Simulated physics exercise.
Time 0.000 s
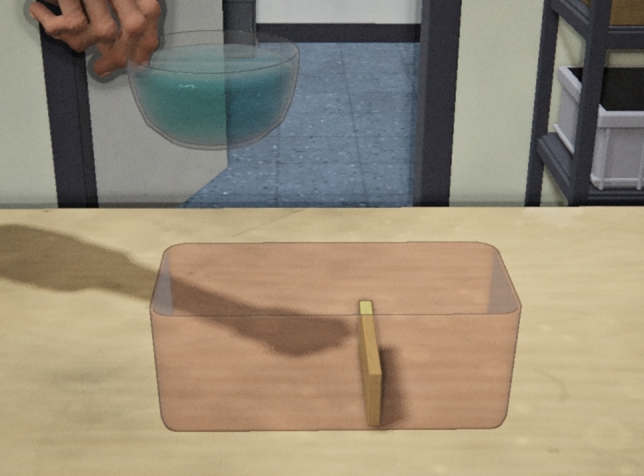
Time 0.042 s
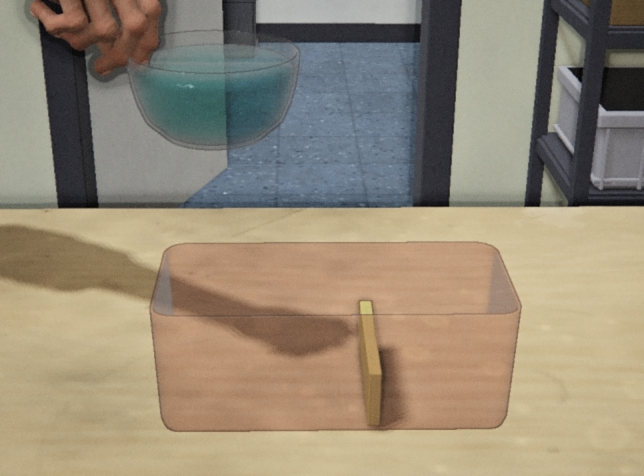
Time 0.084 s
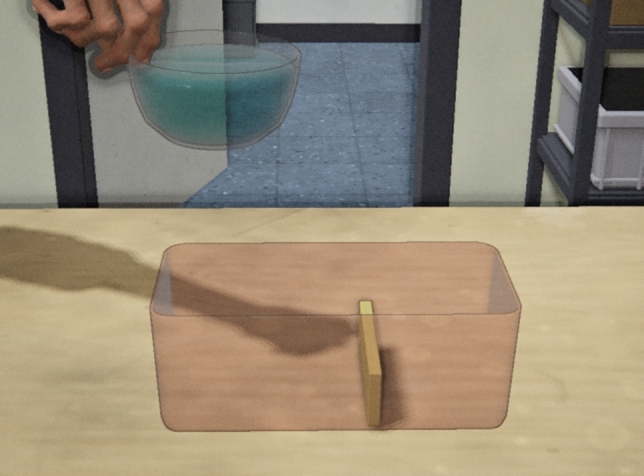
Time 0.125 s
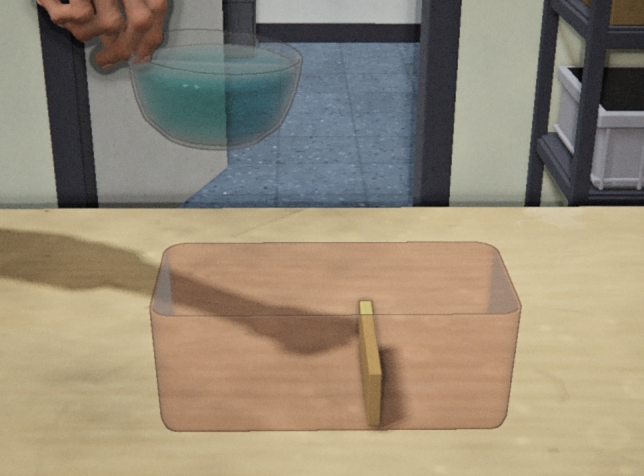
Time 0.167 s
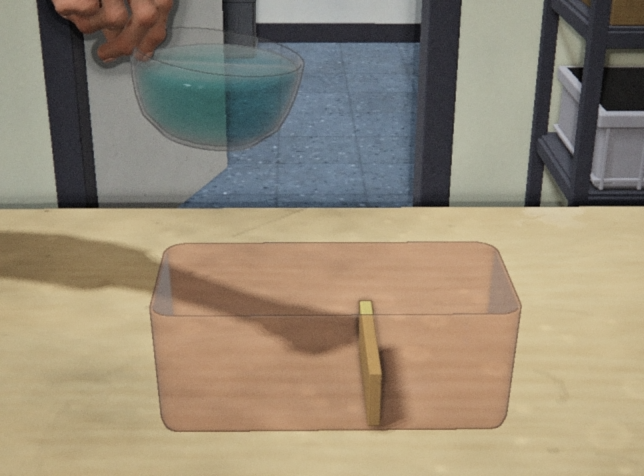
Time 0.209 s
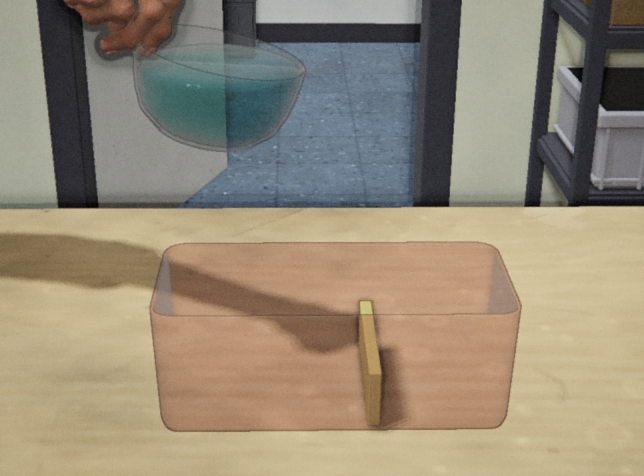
A hand tilted a clear round bowl of blue-green water slightly to the right, while below it an empty, see-through pinkish long basin with a small upright wall inside stayed still on the table.
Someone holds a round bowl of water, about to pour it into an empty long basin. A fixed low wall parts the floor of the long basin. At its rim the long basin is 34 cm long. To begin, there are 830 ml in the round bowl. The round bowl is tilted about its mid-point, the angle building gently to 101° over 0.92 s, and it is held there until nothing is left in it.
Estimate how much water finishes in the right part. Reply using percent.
I would say 59 per cent.
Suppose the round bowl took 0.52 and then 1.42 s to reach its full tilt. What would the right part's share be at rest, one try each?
Some 40 and 65 per cent, in that order.
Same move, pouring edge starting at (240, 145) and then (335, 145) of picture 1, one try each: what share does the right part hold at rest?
Result: 5 per cent, then 70 per cent.
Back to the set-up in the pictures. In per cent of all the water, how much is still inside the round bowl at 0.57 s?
Remaining: Near 48 % of the total.
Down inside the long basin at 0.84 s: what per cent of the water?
That comes to about 82 percent.
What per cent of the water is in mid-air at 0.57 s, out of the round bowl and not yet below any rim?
About 42 per cent.
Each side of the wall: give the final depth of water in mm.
About 12 mm left, about 28 mm right.
Then, 0.57 s in, the tilt is 69° and 47 per cent is still to pour, 3 is left of the wall and 8 right of it.
Then, 0.84 s in, the tilt is 99° and 5 per cent is still to pour, 23 is left of the wall and 59 right of it.
Then, 1.12 s in, the tilt is 101° and 0 per cent is still to pour, 39 is left of the wall and 59 right of it.
Then, 1.42 s in, the tilt is 101° and 0 per cent is still to pour, 40 is left of the wall and 59 right of it.
Finally, 40 per cent lies left of the wall, 59 right of it and 1 outside.
